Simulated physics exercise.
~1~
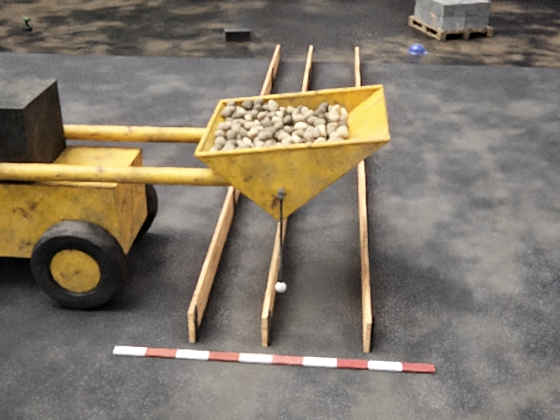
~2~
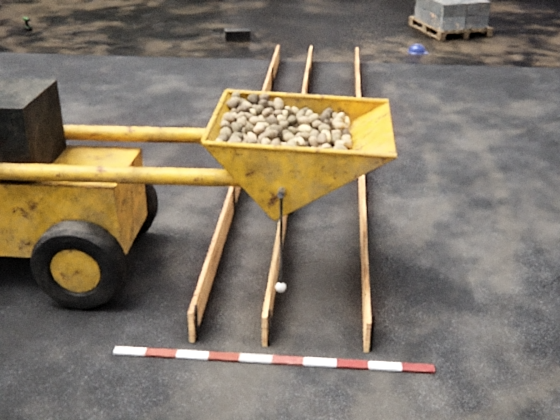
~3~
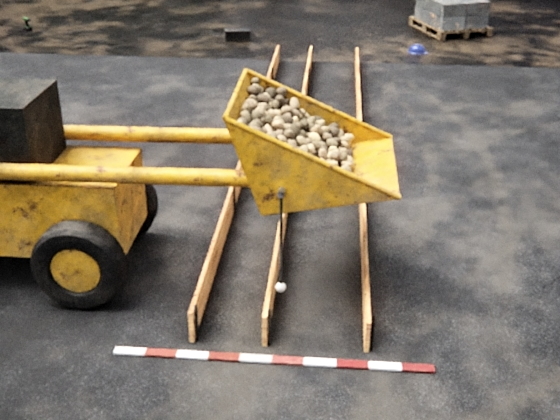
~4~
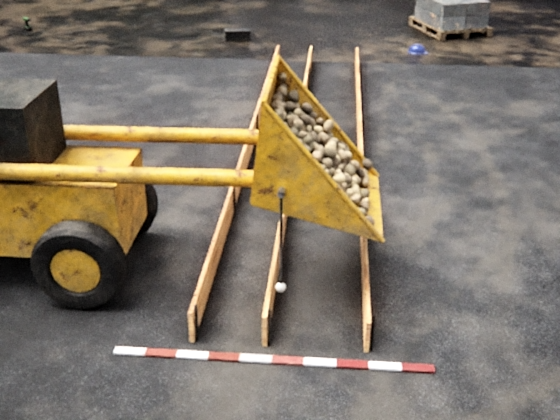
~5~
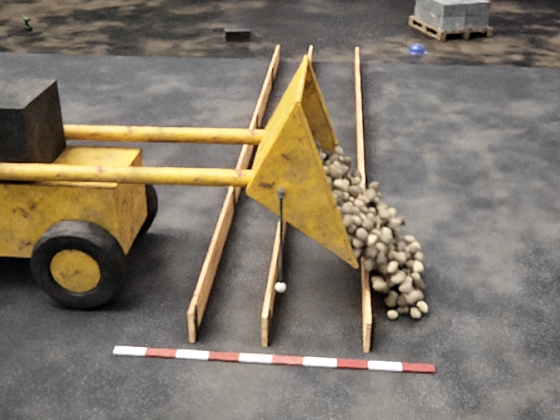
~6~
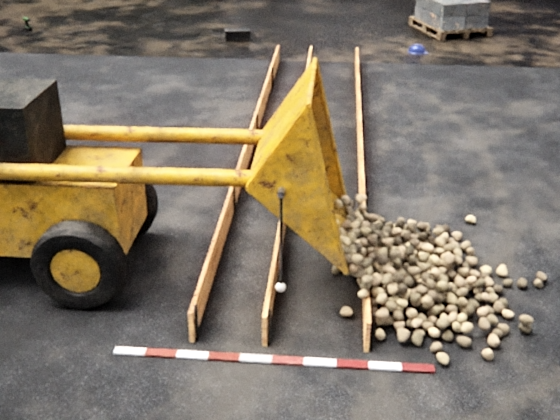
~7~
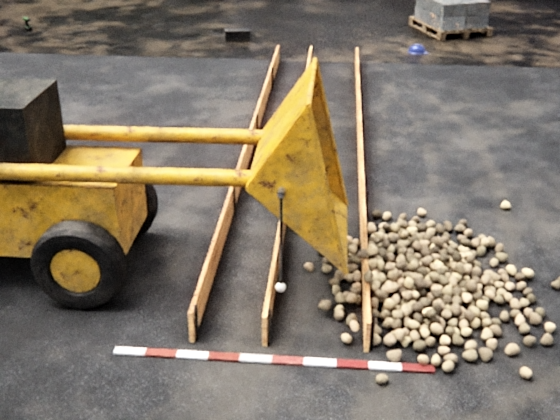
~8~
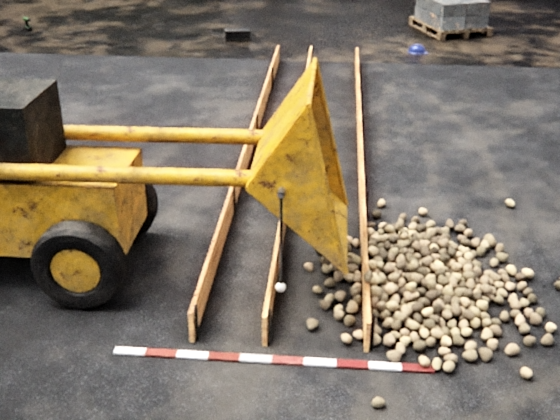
The footage shows a yellow loader's bucket full of rounded stones moving slightly right and tipping steeply forward, pouring them mostly beyond the rightmost of three wooden planks, where they spread into a wide heap, a few resting left of that plank, as the emptied bucket stays tilted.
